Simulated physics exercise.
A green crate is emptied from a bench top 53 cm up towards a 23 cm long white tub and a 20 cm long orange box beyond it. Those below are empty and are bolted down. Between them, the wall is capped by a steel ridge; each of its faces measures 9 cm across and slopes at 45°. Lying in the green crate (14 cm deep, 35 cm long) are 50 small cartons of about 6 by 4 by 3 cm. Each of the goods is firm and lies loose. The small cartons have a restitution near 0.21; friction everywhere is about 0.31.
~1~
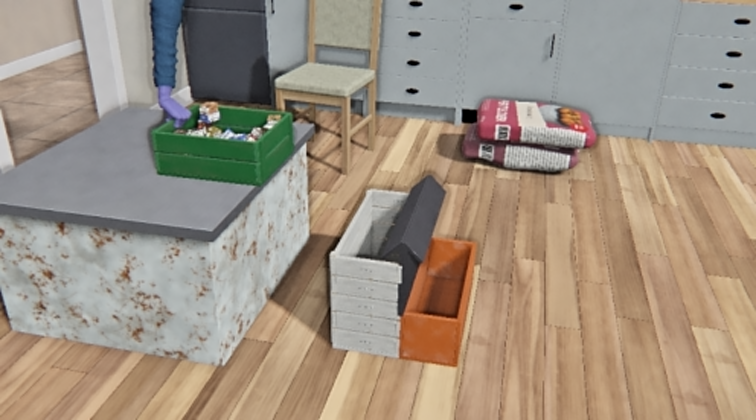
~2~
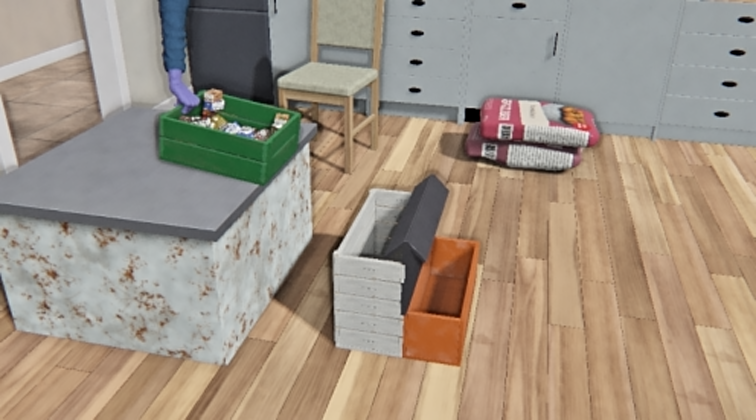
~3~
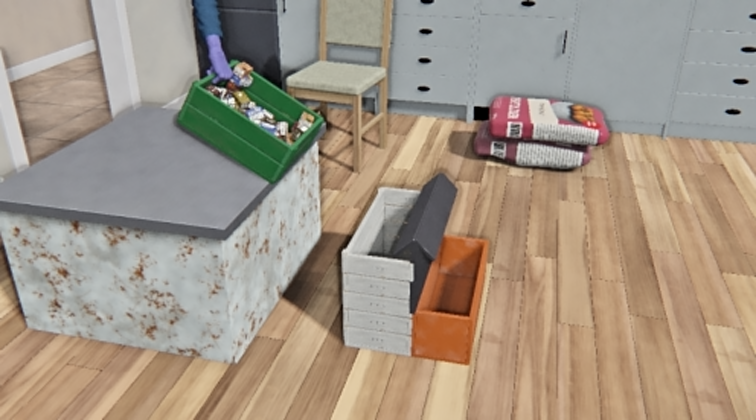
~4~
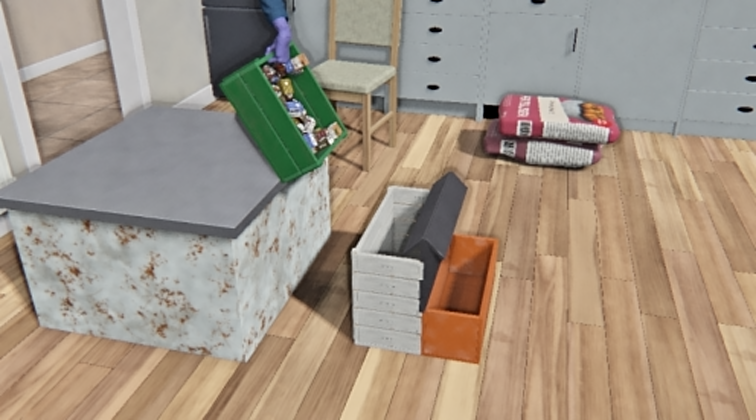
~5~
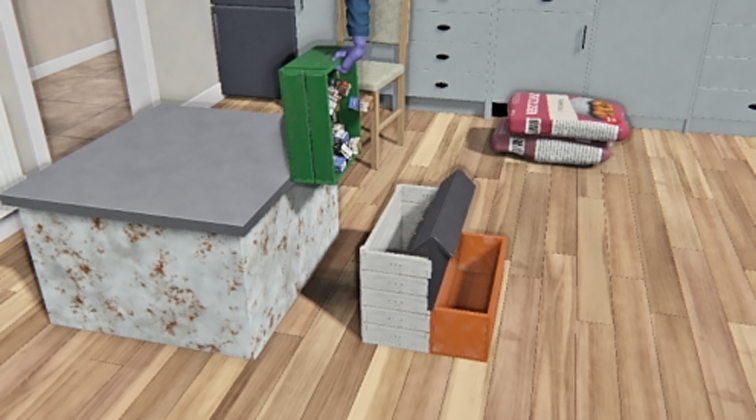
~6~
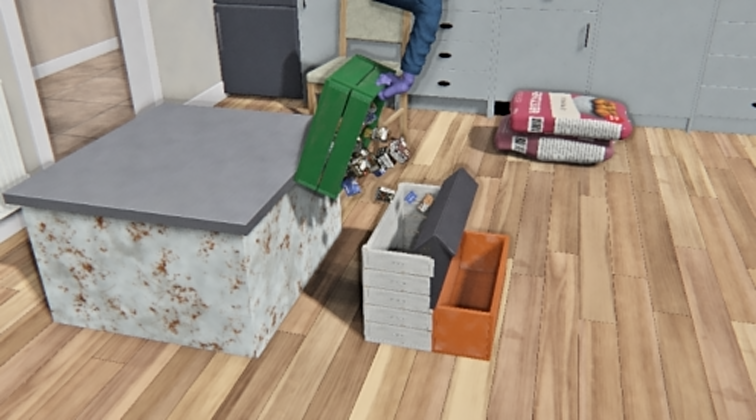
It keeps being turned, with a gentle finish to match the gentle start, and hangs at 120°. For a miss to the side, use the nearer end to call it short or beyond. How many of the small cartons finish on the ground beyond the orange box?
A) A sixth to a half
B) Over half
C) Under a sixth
The answer is C.
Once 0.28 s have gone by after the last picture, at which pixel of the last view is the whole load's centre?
The middle of the load sits near (397, 229).
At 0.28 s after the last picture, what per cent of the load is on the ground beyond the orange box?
I'd put it near 0 in a hundred by then.
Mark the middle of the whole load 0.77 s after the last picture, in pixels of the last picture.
(400, 294).
Then, 0.12 s after the last picture, tilt 119°; 21 still in the green crate, 9 in the white tub and 20 in the air.
Then, 0.28 s after the last picture, tilt 120°; 5 still in the green crate, 24 in the white tub, 2 on the ground short of the white tub and 19 in the air.
Then, 0.49 s after the last picture, tilt 120°; 30 in the white tub, 13 on the ground short of the white tub and 7 in the air.
Final count (0.77 s after the last picture), 31 in the white tub and 19 on the ground short of the white tub. Asked share, 0 of 50, 0 per cent.
